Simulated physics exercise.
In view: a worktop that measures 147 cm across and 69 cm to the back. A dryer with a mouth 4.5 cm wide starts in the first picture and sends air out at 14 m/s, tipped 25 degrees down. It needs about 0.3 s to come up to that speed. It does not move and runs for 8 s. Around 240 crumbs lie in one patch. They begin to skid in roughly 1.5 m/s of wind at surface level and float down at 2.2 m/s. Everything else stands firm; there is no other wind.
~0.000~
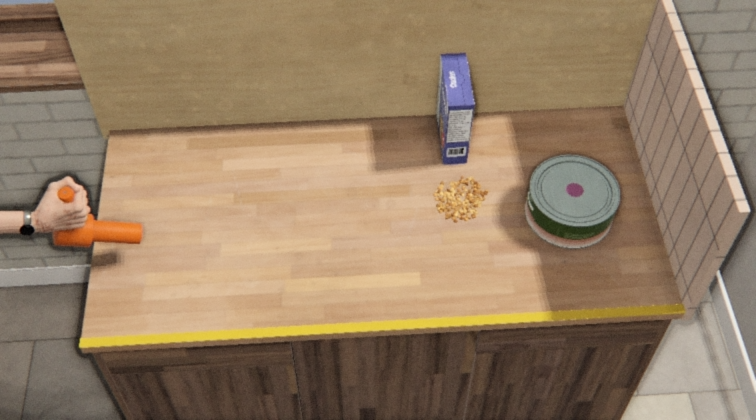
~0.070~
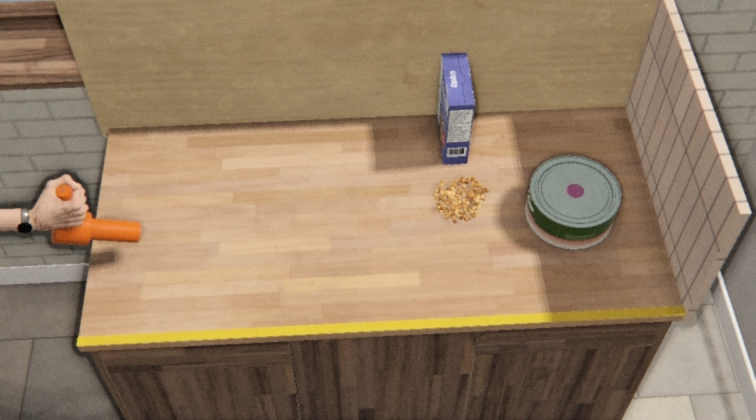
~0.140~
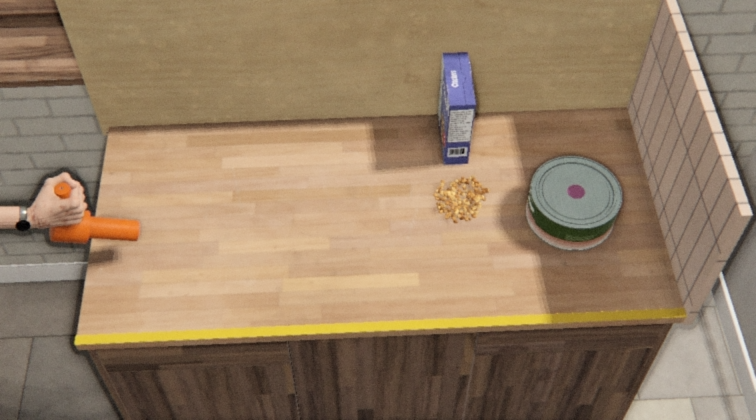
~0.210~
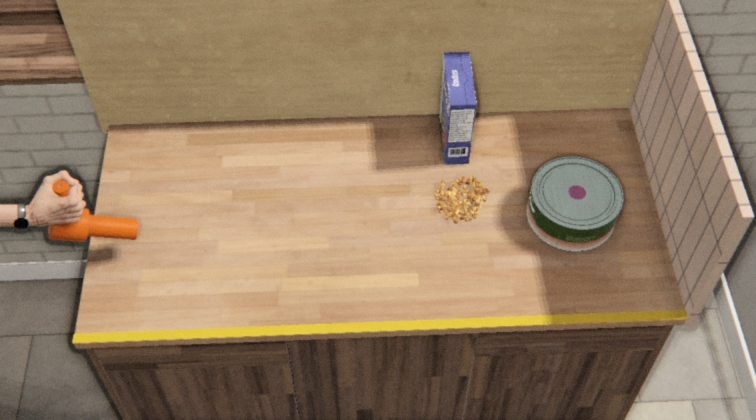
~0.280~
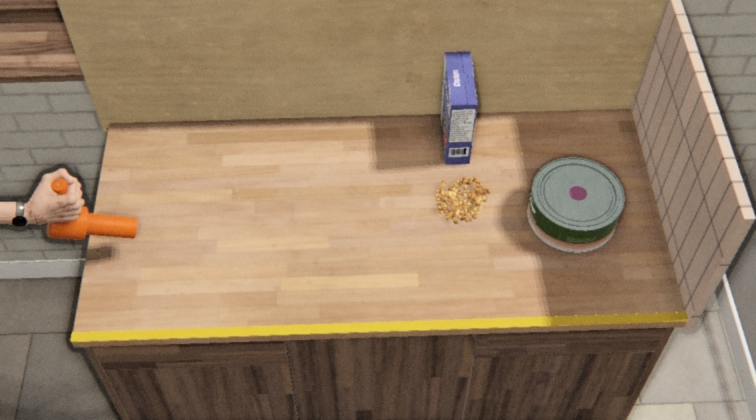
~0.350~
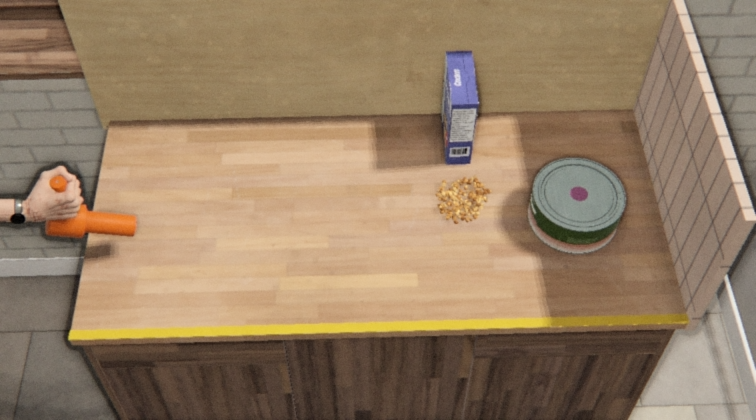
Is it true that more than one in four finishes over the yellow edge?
More than a quarter over the yellow edge: No.
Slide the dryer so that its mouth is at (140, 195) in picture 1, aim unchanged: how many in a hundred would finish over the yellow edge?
It would be near 5 %.
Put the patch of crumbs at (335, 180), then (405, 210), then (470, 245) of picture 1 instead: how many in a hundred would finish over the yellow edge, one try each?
In that order: 0 %, 0 %, 15 %.
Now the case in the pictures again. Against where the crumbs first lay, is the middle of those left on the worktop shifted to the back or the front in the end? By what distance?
Towards the back, some 25 cm.
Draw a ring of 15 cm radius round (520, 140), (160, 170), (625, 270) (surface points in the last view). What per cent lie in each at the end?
In turn about 15 %, 0 %, 20 %.
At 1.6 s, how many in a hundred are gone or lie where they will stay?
Near 40 %.
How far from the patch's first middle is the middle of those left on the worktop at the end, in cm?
Roughly 55 cm.
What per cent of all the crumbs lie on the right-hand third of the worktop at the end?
Near 100 %.
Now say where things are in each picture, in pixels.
In the first picture, the middle of the crumbs is near (459, 200), none has stirred yet and the mouth of the dryer is at (140, 234).
In the second picture, the middle of the crumbs is near (459, 200), none has stirred yet and the yellow edge is centred on (385, 331).
In the third picture, the middle of the crumbs is near (460, 200), none has stirred yet, the top of a carton is at (459, 78) and the top of a large tin is at (576, 191).
In the fourth picture, the middle of the crumbs is near (460, 200) and none has stirred yet.
In the fifth picture, the middle of the crumbs is near (461, 200) and none has stirred yet.
In the sixth picture, the middle of the crumbs is near (461, 200) and none has stirred yet.
After 1.6 s, 63 % are on the move or not yet settled, 0 % are over the yellow edge; the middle of those still in play is near (642, 146).
After 2.6 s, 54 % are on the move or not yet settled, 0 % are over the yellow edge; the middle of those still in play is near (635, 120).
After 4.4 s, 45 % are on the move or not yet settled, 0 % are over the yellow edge; the middle of those still in play is near (634, 123).
After 8.0 s, at the end, 0 % are over the yellow edge; the middle of those still in play is near (636, 116).
